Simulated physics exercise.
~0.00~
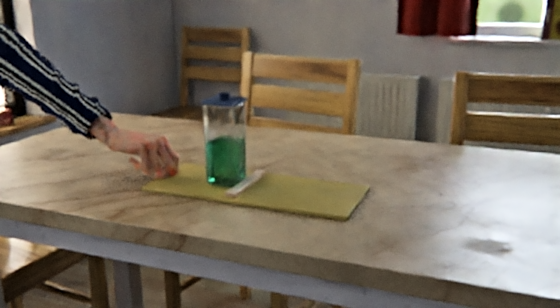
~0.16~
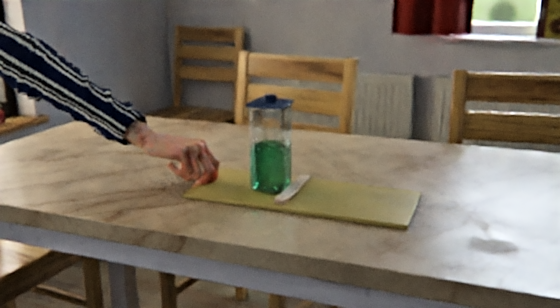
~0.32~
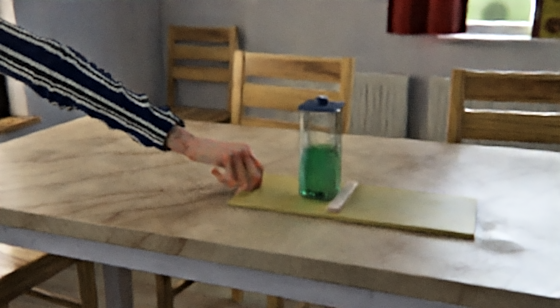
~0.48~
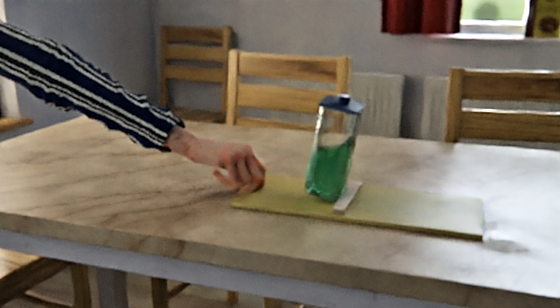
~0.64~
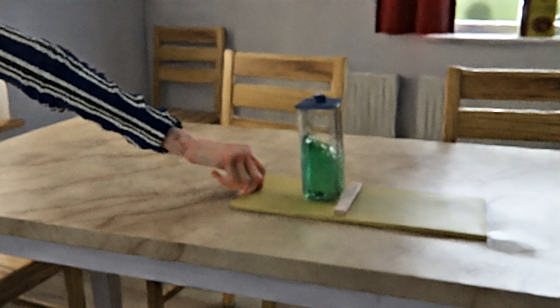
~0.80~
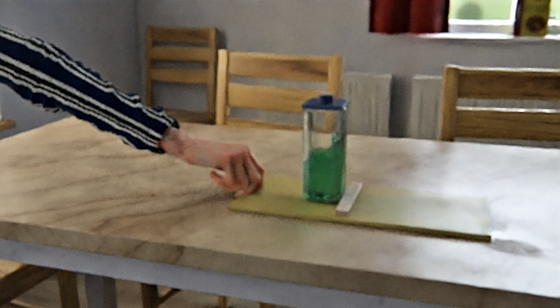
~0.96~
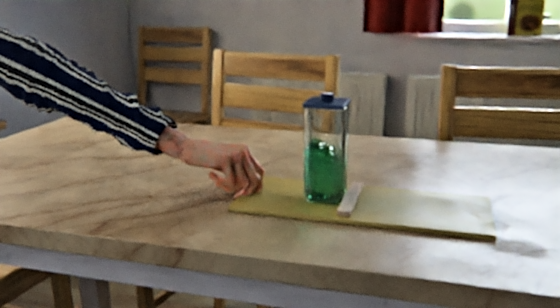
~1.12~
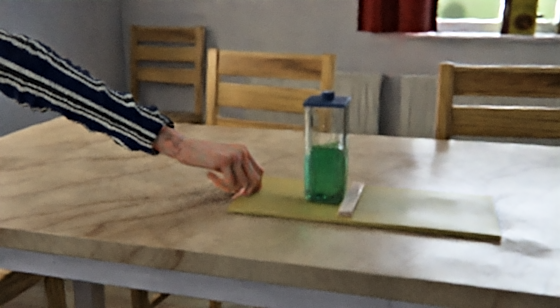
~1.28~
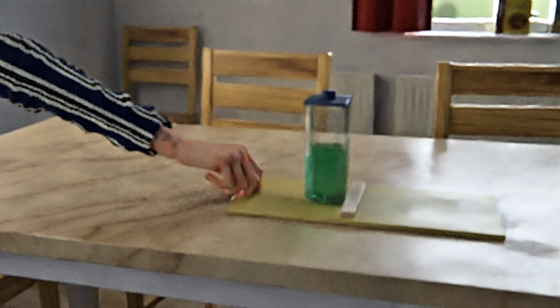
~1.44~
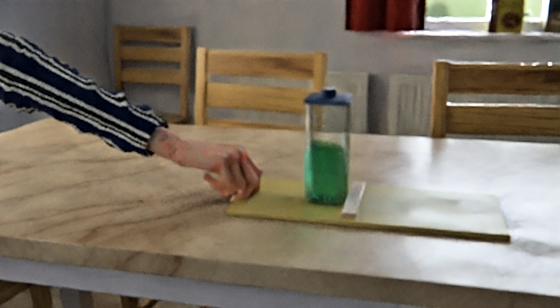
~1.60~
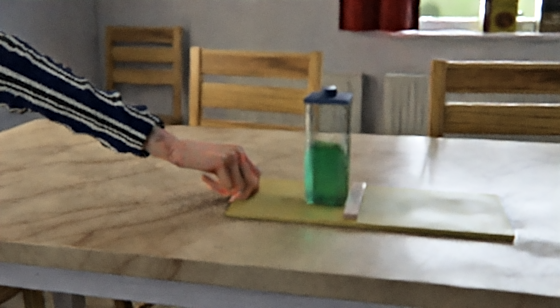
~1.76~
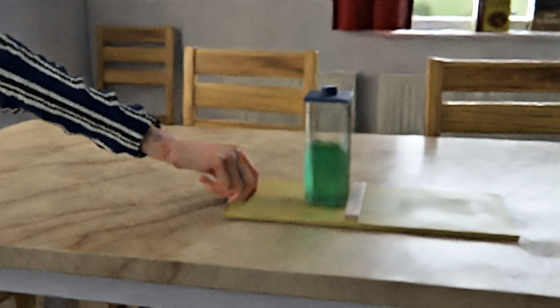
On a marble-patterned table, a hand in a striped sleeve moves a yellowish board to the right, carrying a square bottle of green liquid; as the board stops, the bottle tips rightward against a low pale strip, then rocks back and remains standing upright.
